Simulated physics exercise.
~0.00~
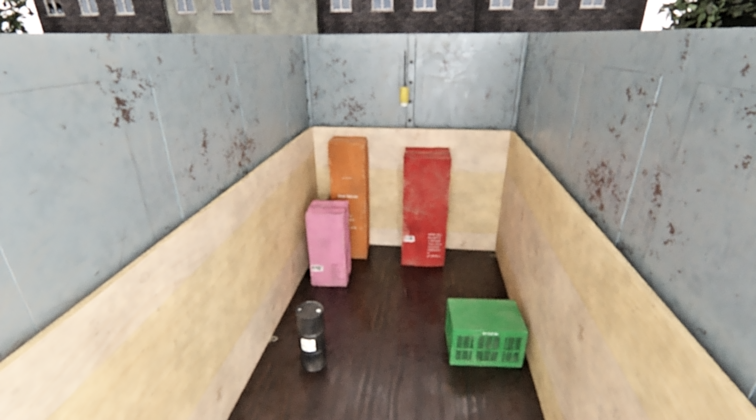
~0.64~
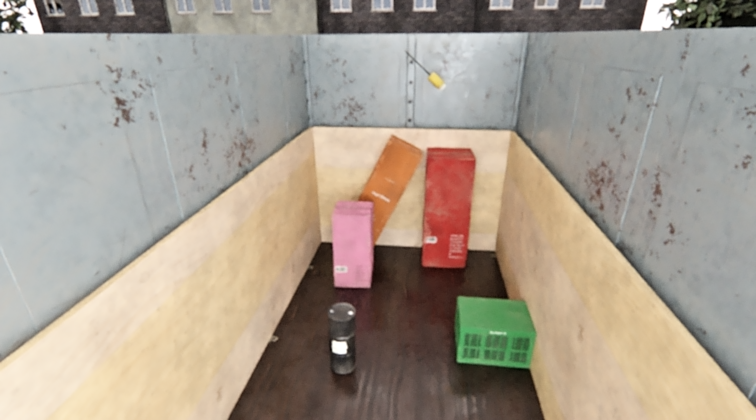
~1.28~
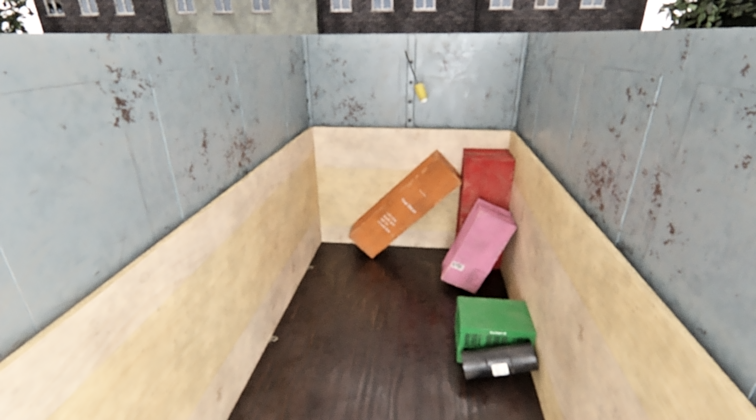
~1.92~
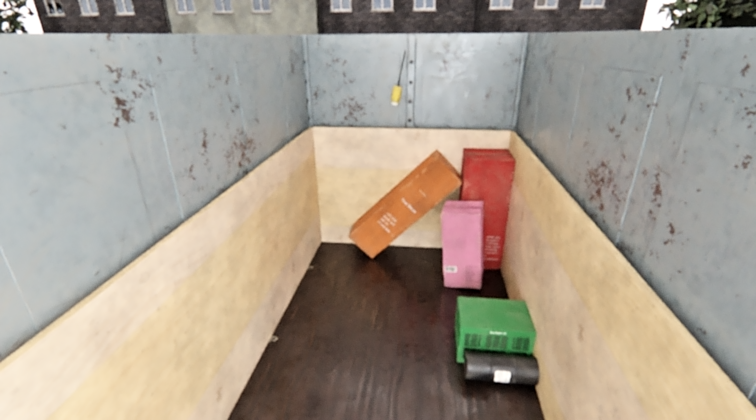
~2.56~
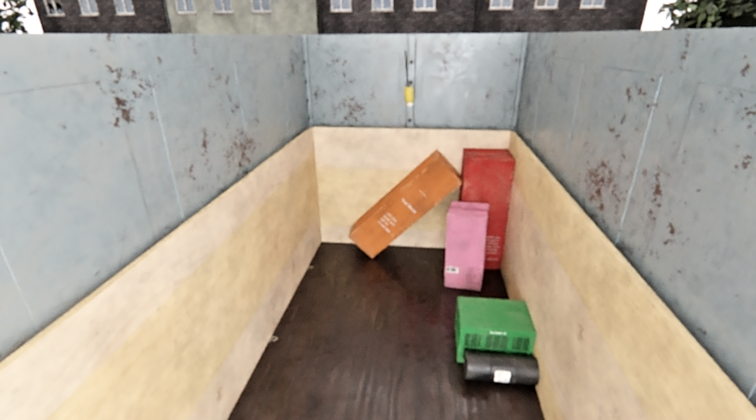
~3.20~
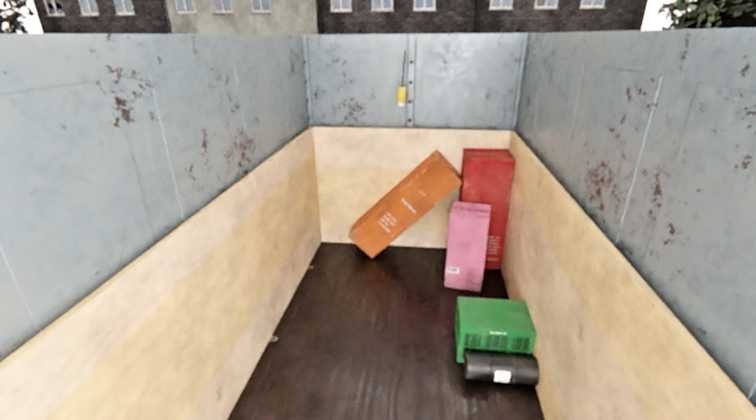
In the load bay of a van, a hanging lamp swings as the orange, red and pink boxes and a black canister shift right; the orange box ends leaning steeply, the canister lies against the barely moved green chest, and the pink and red boxes stand upright.
